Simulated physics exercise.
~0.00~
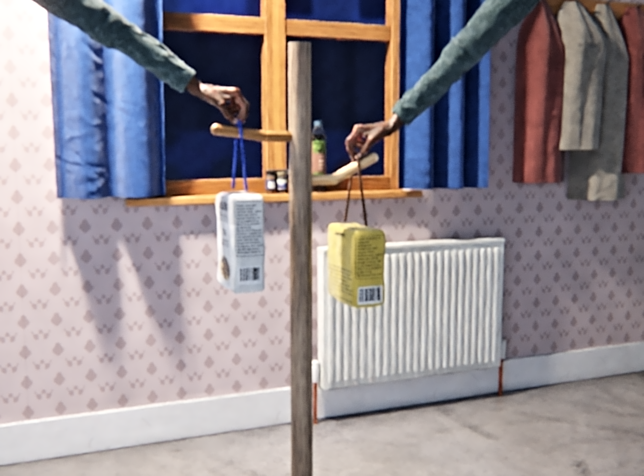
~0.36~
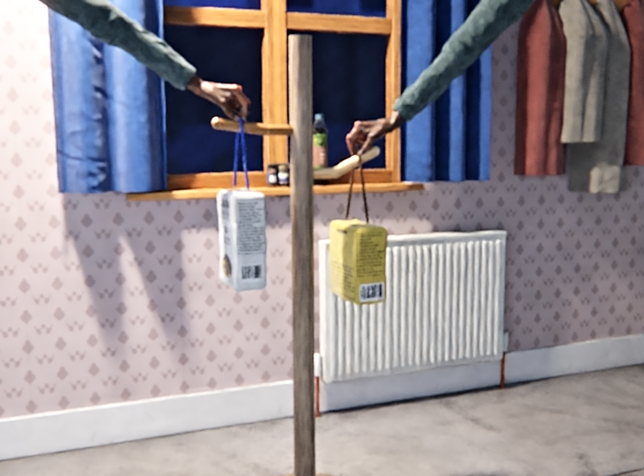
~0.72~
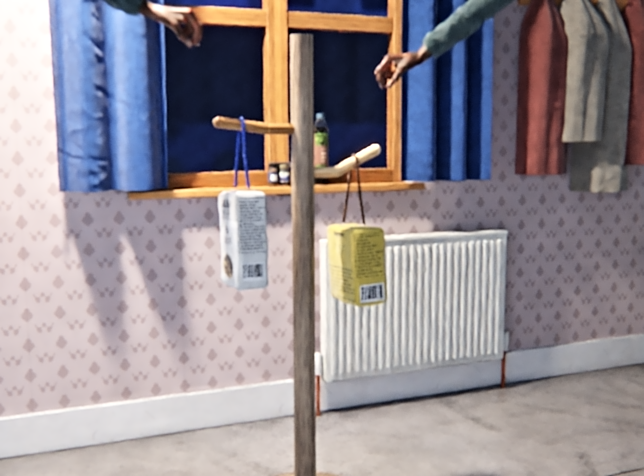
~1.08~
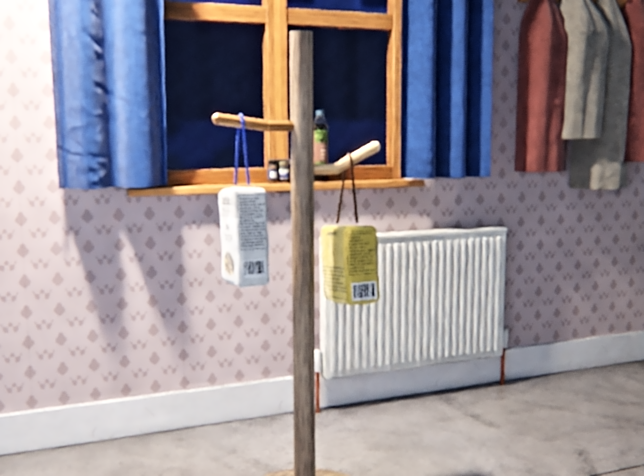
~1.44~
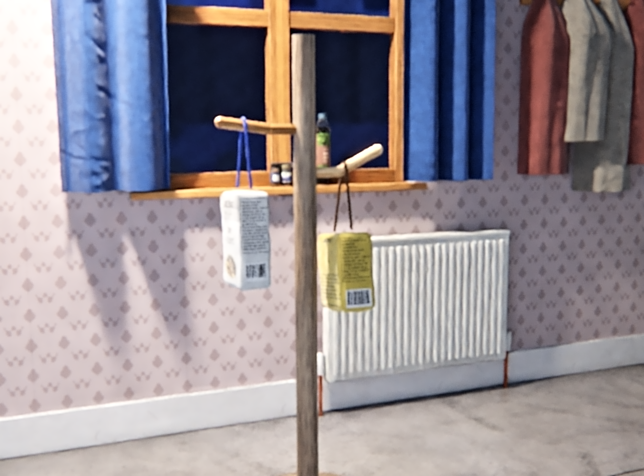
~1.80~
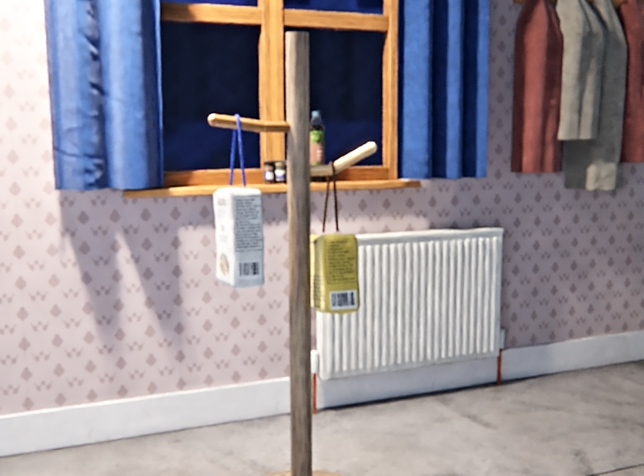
In a room with patterned pink wallpaper, a slightly swaying camera faces a wooden post standing before a blue-curtained window, with a white radiator behind it and red and grey clothes hanging at the right. Two hands reach in from above, holding a white bag by a blue loop at the left peg and a yellow sack by a dark loop at the right peg. The hands let go and draw back out of view. The white bag hangs still, while the yellow sack's loop slides left down the sloping peg toward the post. The sack tilts slightly, and both end up still hanging.
